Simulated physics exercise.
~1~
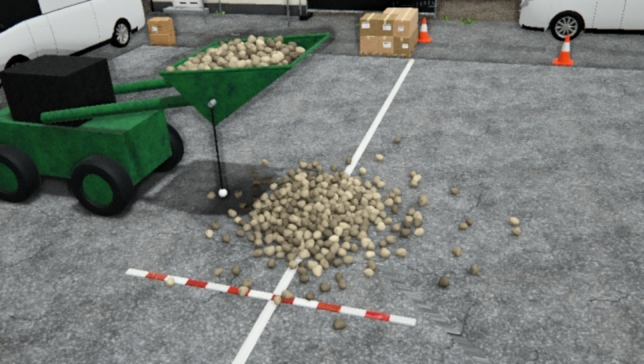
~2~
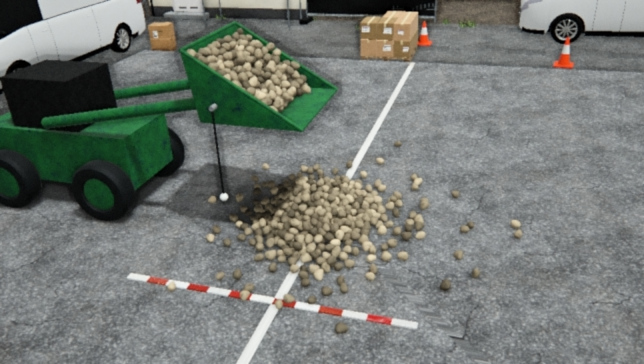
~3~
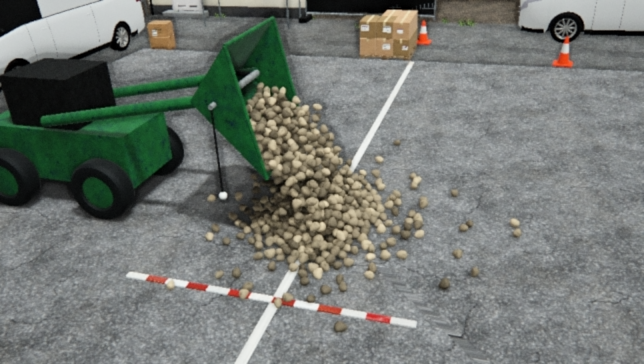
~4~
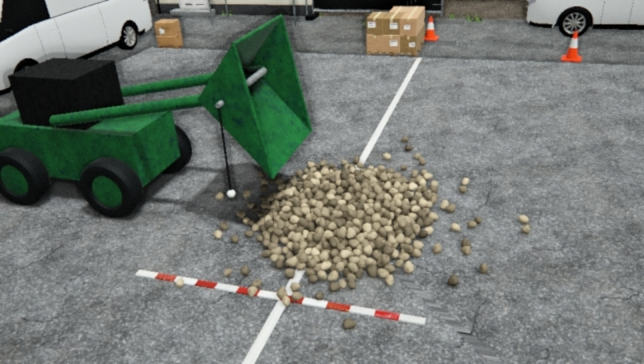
A green loader tips its bucket of stones onto a loose pile, leaving the bucket empty.
